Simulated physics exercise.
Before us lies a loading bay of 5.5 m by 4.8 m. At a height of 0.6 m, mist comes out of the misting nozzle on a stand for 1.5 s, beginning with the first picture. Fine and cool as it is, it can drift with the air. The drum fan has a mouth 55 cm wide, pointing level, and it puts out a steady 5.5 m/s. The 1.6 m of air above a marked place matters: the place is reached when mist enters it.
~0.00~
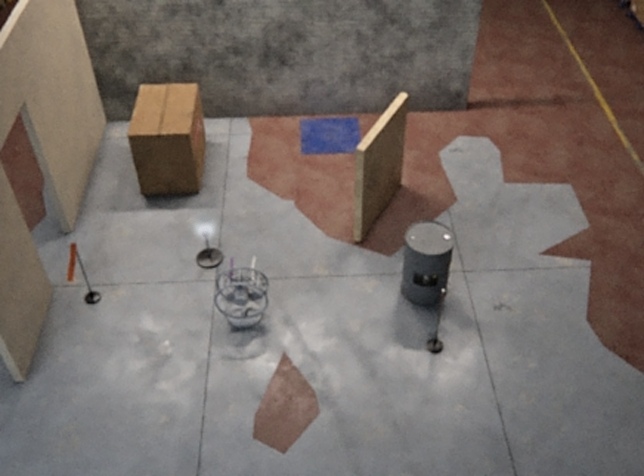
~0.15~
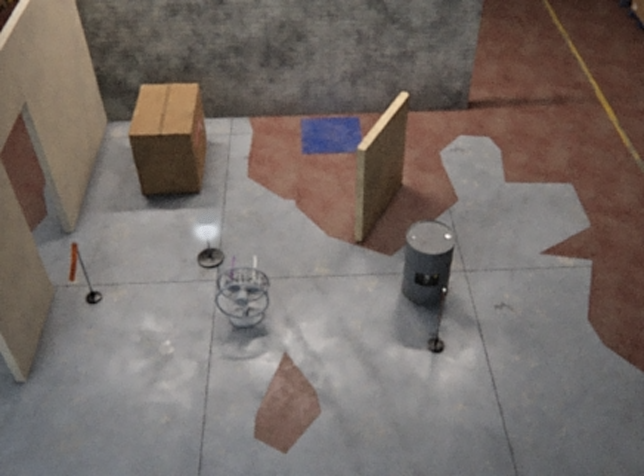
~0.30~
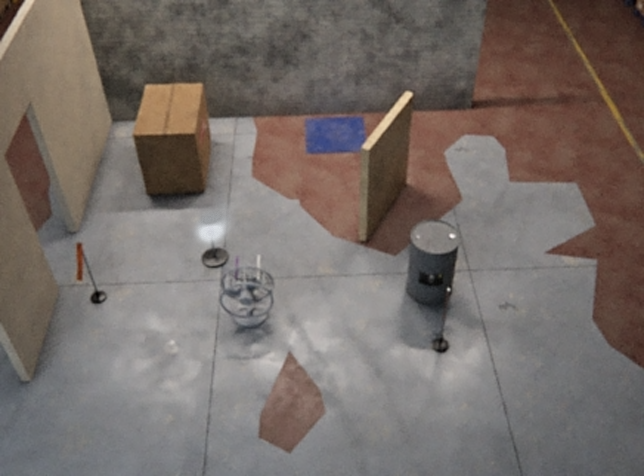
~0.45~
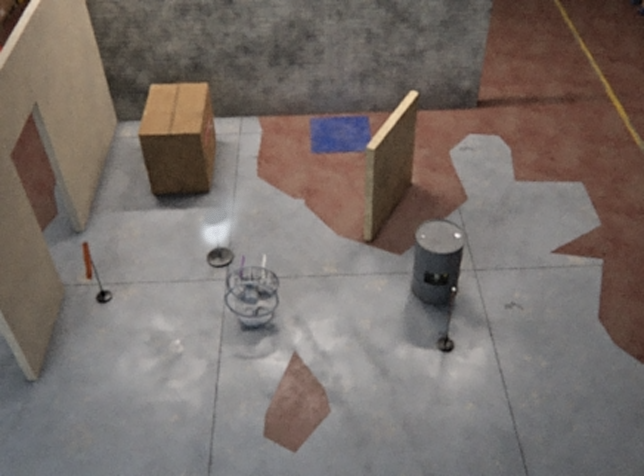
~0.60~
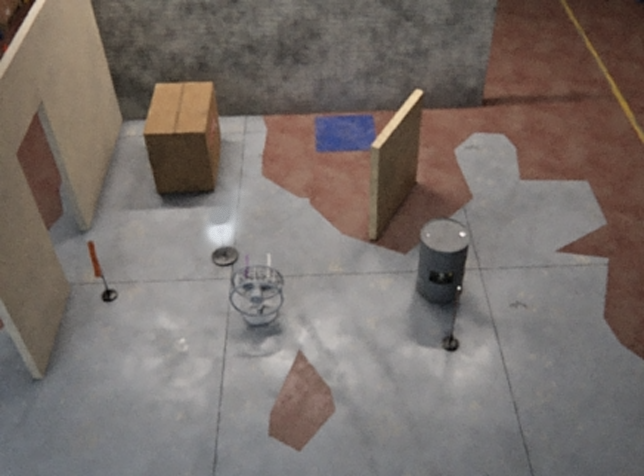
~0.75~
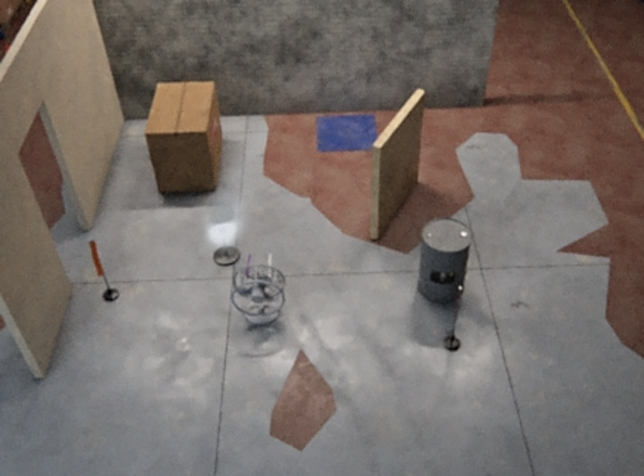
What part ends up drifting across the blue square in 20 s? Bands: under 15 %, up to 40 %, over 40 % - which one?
Estimate: Not even 15 %.
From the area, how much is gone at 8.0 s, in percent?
I reckon it's close to 40 %.
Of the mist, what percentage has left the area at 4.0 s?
10 per cent.
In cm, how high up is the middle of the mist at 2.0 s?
The middle is at about 30 cm above the surface.
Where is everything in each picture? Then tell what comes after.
In the first frame, the mist is thickest near (205, 226), the misting nozzle on a stand stands at (205, 233) and the drum fan is at (242, 293).
In the second frame, the mist is thickest near (207, 227) and the blue square is centred on (331, 135).
In the third frame, the mist is thickest near (211, 226) and a ribbon ends at (79, 280).
In the fourth frame, the mist is thickest near (216, 226) and reaches out to (229, 203), the top of a screen is at (394, 118) and the top of a large carton is at (174, 107).
In the fifth frame, the mist is thickest near (222, 225) and reaches out to (238, 189).
In the sixth frame, the mist is thickest near (224, 223) and reaches out to (243, 170) and a ribbon ends at (101, 276).
By 2.0 s we count, 1 % has passed over the blue square, with 100 % still about or yet to come, and the middle of the rest is near (229, 186).
By 4.0 s we count, 3 % has passed over the blue square, with 90 % still about or yet to come, and the middle of the rest is near (145, 118).
By 8.0 s we count, 4 % has passed over the blue square, with 59 % still about or yet to come, and the middle of the rest is near (79, 205).
By 20.0 s we count, 4 % has passed over the blue square, with 10 % still about or yet to come.
